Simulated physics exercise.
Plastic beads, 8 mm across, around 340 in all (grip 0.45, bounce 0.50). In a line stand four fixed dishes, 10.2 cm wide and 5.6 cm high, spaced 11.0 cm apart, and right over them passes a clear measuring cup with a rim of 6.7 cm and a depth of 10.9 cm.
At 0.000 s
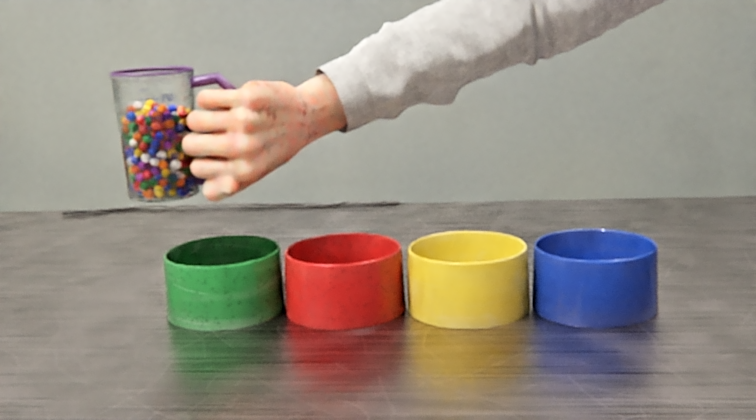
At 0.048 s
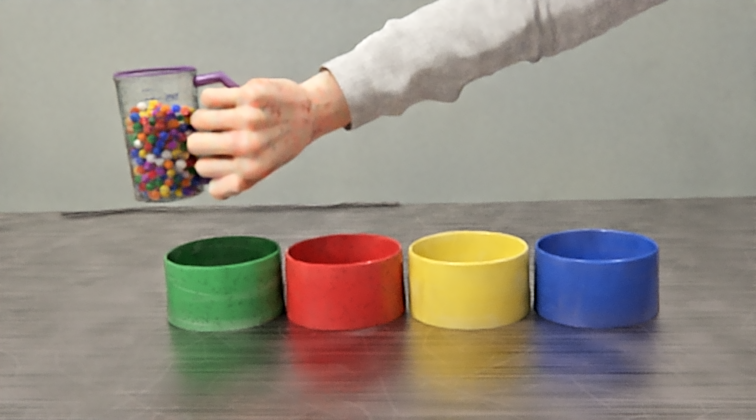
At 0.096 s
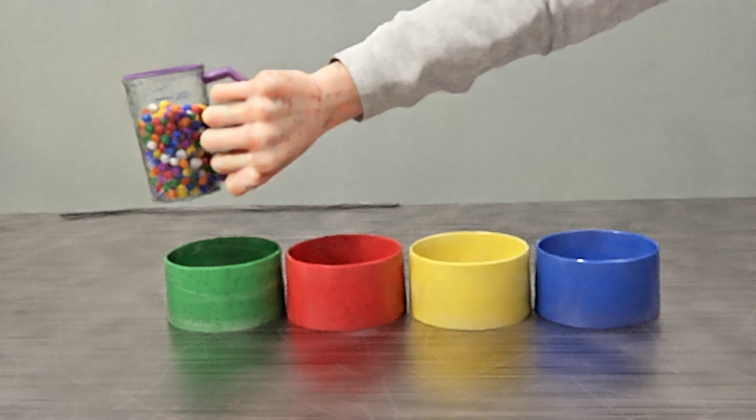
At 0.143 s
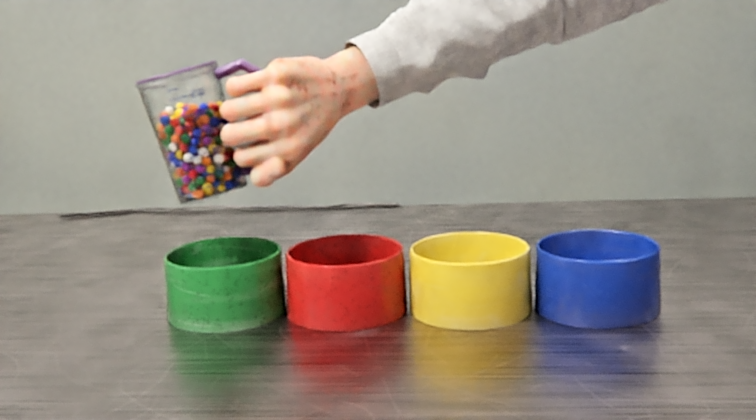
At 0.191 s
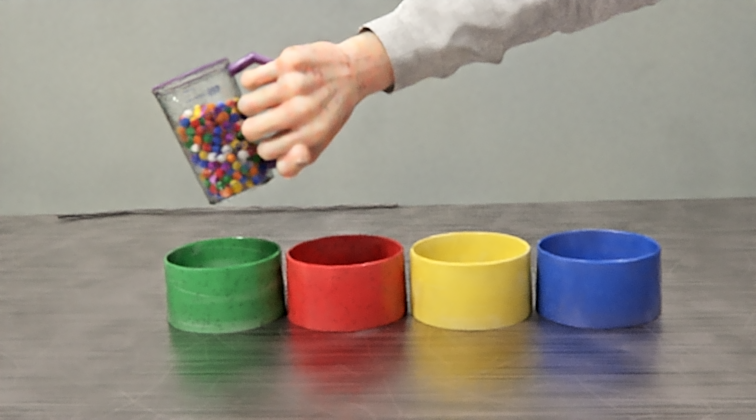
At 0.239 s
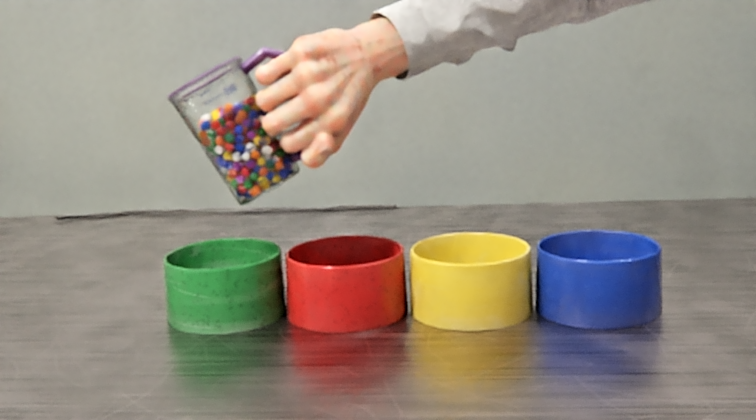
A hand in a light grey sleeve holds a clear measuring cup of multicoloured beads nearly upright above the left end of a row of green, red, yellow and blue dishes. It moves the cup slowly rightward, then tilts it steadily further, its rim leaning left while the beads remain inside.
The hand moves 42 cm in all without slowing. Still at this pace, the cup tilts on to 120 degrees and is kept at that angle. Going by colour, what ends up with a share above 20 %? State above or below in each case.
In each case: Red below, blue above, green below, yellow above, counter below.
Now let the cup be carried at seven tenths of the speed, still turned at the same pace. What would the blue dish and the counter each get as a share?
Blue: 0; counter: 10.
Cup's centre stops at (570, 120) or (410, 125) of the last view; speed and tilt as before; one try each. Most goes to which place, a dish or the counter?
I'd expect yellow to win the first try and red the second.
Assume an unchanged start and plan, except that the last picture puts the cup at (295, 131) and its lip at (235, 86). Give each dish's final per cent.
In the end red holds 0, blue holds 80, green holds 0, yellow holds 10.
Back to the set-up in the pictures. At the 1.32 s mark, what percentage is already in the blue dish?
Roughly 35 in a hundred.
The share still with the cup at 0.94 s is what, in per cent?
60 per cent.
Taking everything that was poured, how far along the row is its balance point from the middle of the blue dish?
It ends up close to 7 cm toward the picture's left edge.
After 0.66 s, tilt 92 degrees; cup holds 100 %.
Then, at 0.94 s, tilt 120 degrees; cup holds 60 %, yellow 30 %.
After 1.32 s, tilt 120 degrees; cup holds 5 %, blue 35 %, yellow 55 %.
In the end, at 2.1 s, red 0 %, blue 40 %, green 0 %, yellow 55 %, counter 5 %.
